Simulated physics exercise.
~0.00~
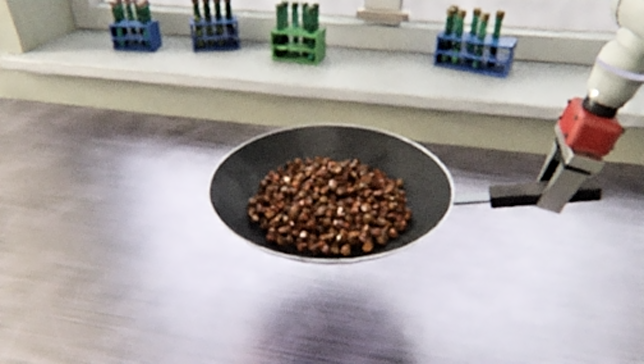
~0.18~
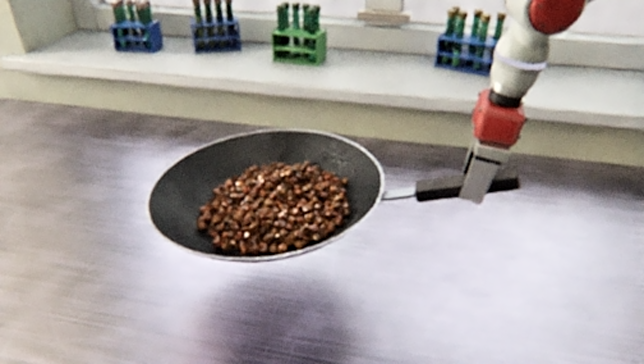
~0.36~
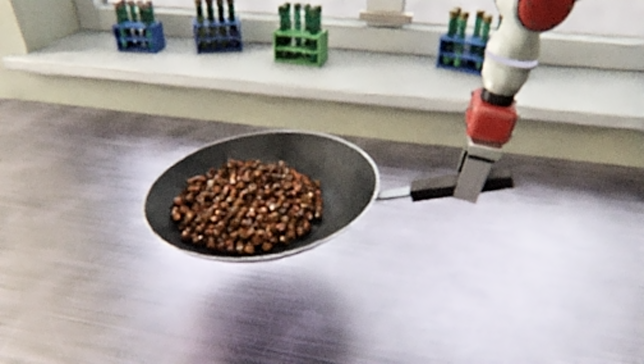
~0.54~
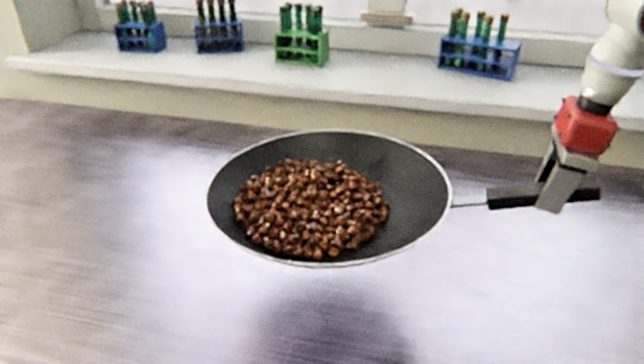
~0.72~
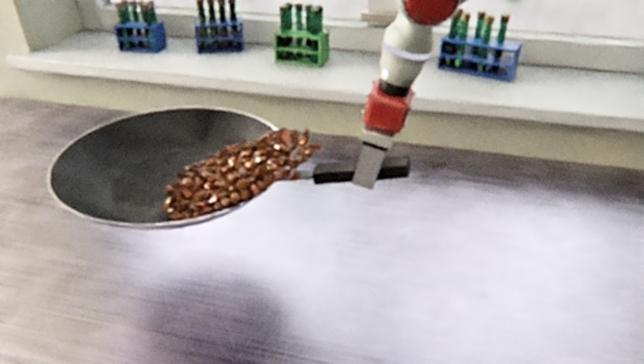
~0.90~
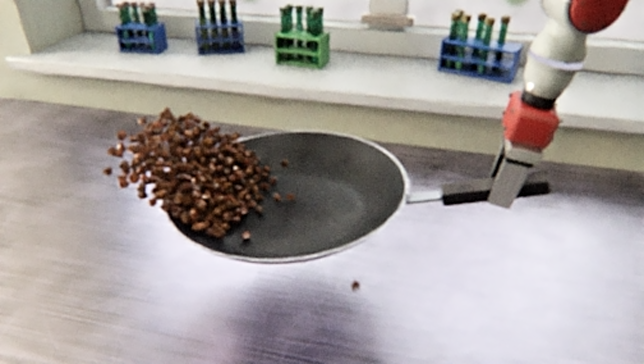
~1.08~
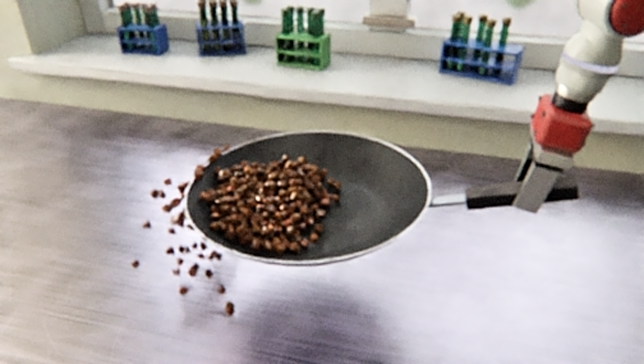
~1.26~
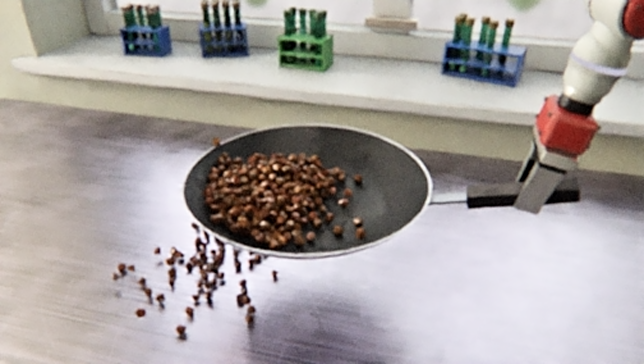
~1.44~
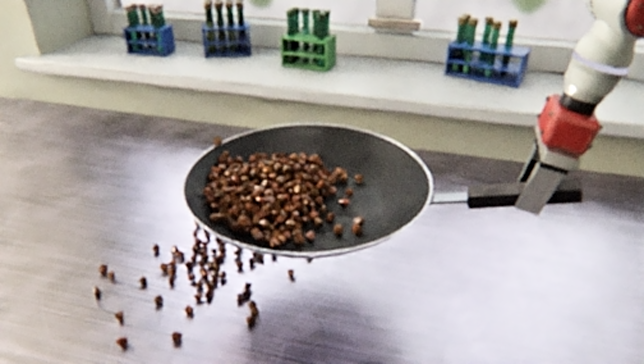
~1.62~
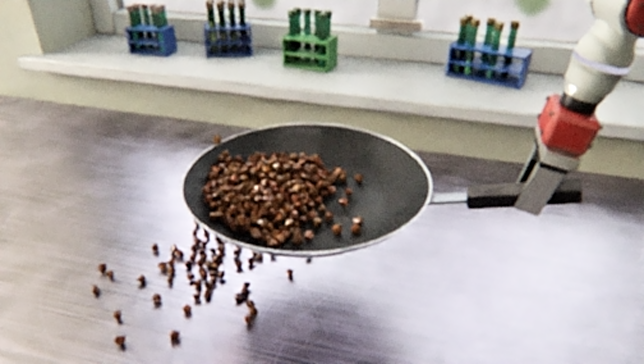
Robot arm shaking a frying pan of brown pellets back and forth, some spilling over the left rim onto the table.
